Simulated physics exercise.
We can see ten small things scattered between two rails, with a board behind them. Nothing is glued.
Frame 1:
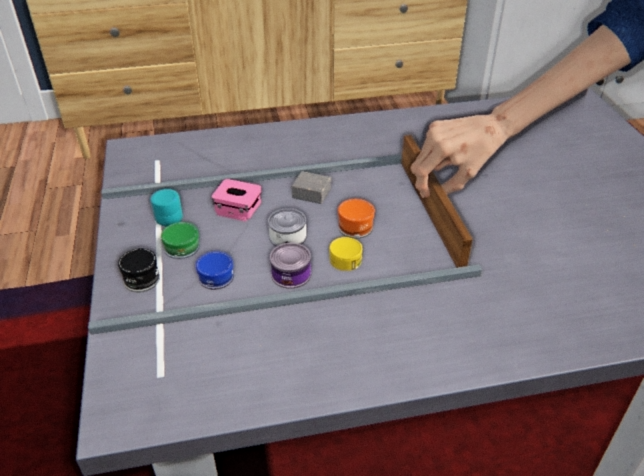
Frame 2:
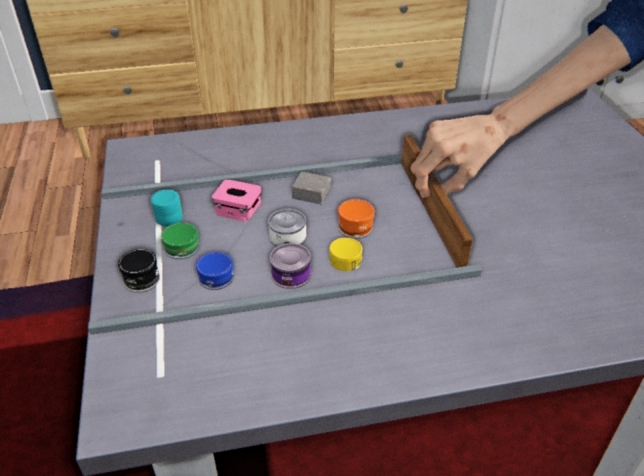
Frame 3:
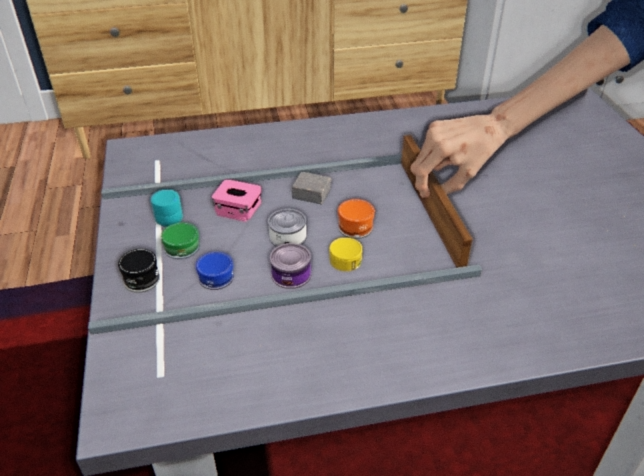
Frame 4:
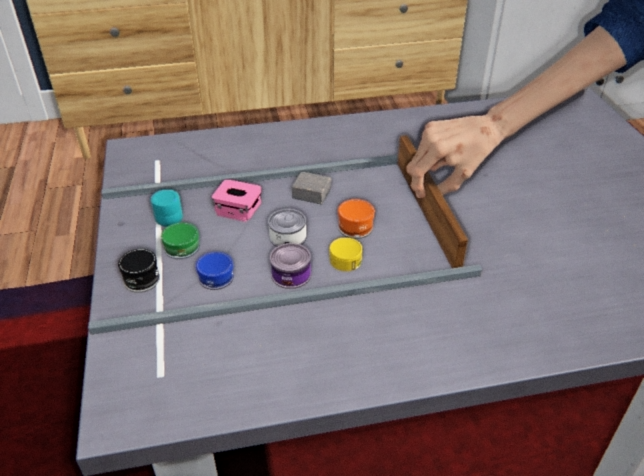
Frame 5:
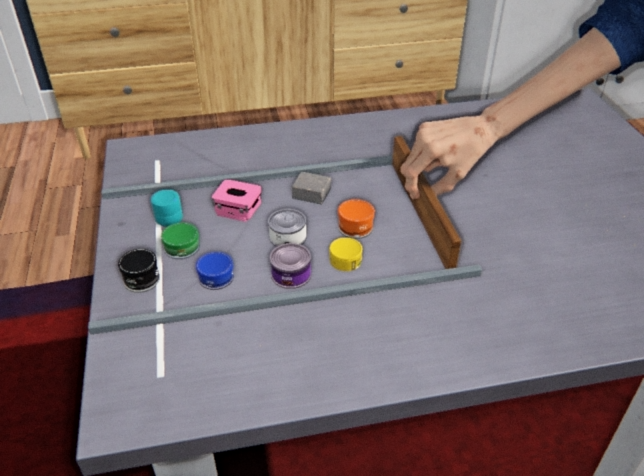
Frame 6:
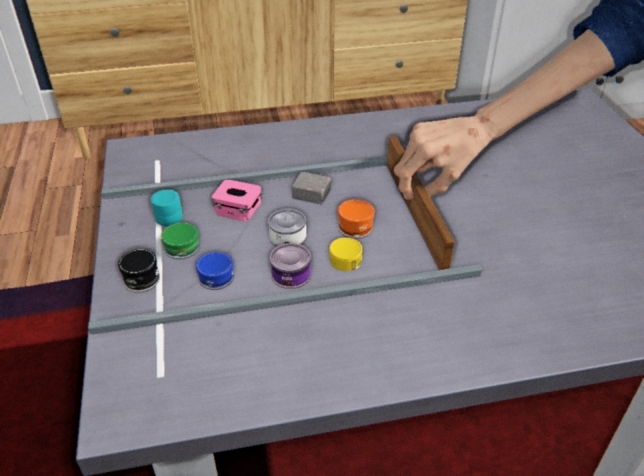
On a grey tabletop, colourful lidded tubs, a pink item and a small grey block sit still between two rails, while a hand at the right holds a wooden board upright, then slides it slightly left towards them.
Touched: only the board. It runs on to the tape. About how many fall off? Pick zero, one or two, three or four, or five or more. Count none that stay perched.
Three or four fall off.
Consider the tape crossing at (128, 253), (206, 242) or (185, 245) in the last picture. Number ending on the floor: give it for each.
Respectively 6, 0 and 2.
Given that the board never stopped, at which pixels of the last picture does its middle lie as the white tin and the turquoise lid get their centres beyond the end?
With the white tin it sits around (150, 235), with the turquoise lid around (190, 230).
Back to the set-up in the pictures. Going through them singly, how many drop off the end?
Result: A total of 3.
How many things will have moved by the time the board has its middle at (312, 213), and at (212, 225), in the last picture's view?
By then 5, and 10.
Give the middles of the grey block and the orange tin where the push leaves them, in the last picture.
The grey block comes to rest close to (140, 214), while the orange tin rests close to (139, 244).
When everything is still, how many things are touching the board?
In total, 3.
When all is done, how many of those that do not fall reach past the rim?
The overhang total is 2.
A little later, none off yet; black tin at rest near (140, 270); turquoise lid at rest near (167, 208); green tin at rest near (181, 241).
When it is over, the number that fall off is three or four; down, green tin, turquoise lid and black tin.
